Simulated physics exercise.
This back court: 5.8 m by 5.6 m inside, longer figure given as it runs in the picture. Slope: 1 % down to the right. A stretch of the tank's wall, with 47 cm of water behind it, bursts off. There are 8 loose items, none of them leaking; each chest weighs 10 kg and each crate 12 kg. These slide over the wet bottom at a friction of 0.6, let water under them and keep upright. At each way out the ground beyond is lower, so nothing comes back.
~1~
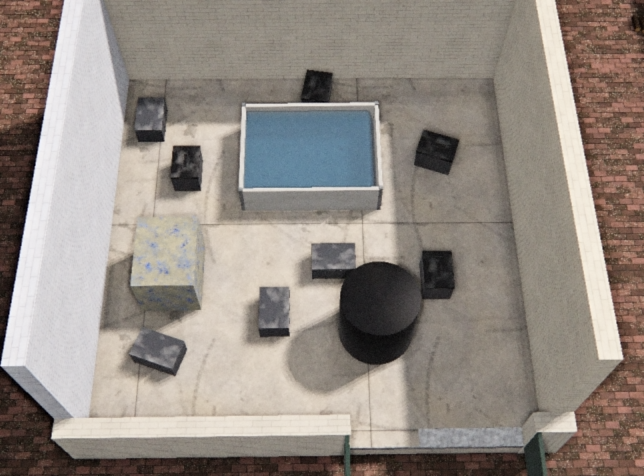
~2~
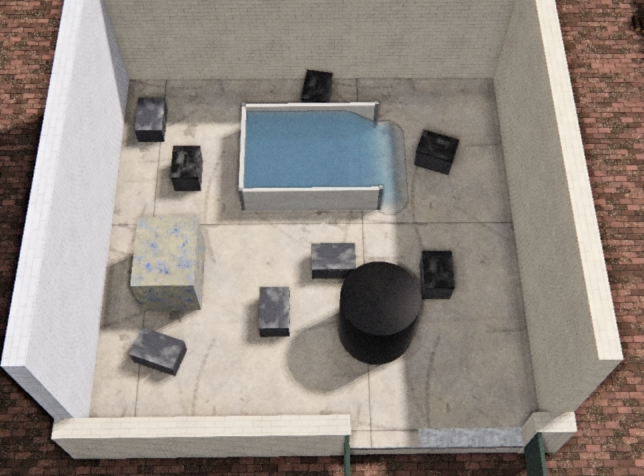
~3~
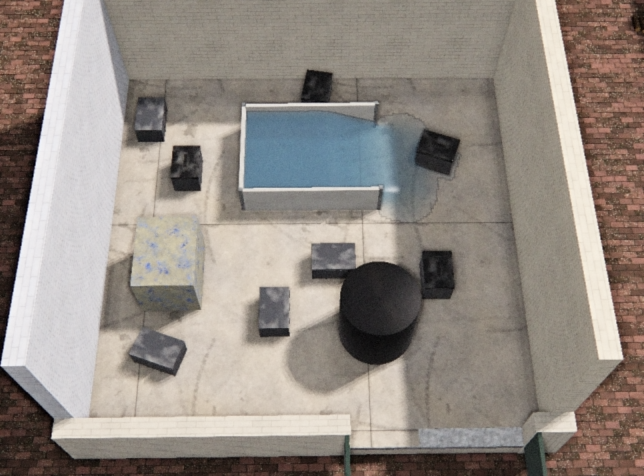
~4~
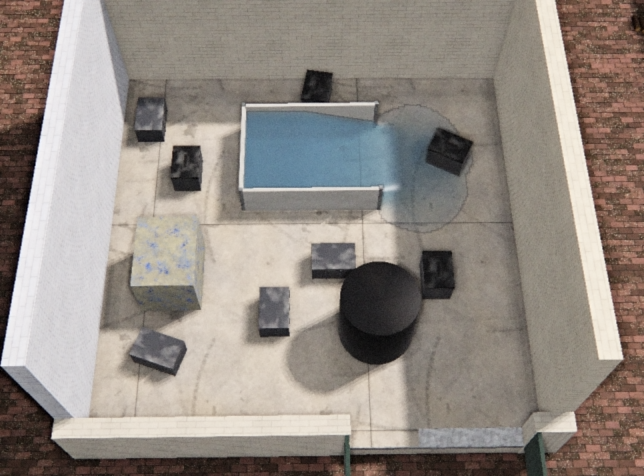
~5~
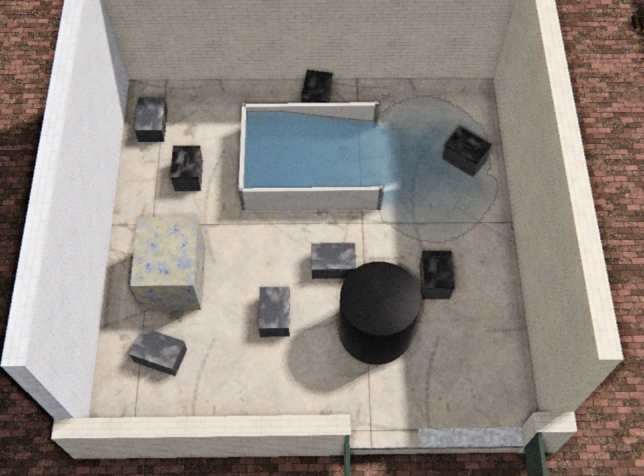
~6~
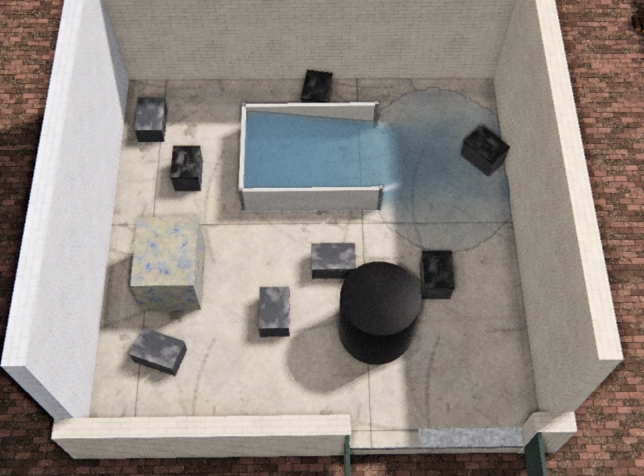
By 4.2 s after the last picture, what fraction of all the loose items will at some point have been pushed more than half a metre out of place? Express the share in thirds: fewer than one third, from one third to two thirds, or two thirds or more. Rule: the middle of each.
It will be a small part, under one third.
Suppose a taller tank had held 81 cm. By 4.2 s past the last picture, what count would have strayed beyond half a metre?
It would come to 4 of them.
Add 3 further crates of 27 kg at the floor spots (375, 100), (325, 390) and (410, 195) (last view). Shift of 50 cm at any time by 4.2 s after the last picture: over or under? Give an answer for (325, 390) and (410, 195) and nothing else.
In the order asked they come out inside the limit, beyond the limit.
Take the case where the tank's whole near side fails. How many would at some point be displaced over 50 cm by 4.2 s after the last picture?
Then 4 of them would.
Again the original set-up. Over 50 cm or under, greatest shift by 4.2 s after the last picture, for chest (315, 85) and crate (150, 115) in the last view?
In turn: More, less.
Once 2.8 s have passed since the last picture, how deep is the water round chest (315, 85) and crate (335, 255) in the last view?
Depth approx. 6 cm / 0 cm.
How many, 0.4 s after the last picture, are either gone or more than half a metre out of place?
I count 1 of them.
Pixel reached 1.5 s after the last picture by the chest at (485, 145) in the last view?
Position: About (491, 80).
Then, 0.4 s after the last picture 1 of 8 are over 50 cm from their spots; 1 afloat.
Then, 1.5 s after the last picture 1 of 8 are over 50 cm from their spots; 1 afloat.
Then, 2.8 s after the last picture 1 of 8 are over 50 cm from their spots; 1 afloat.
Then, 4.2 s after the last picture 2 of 8 are over 50 cm from their spots, and 2 have been at some point; 2 afloat.
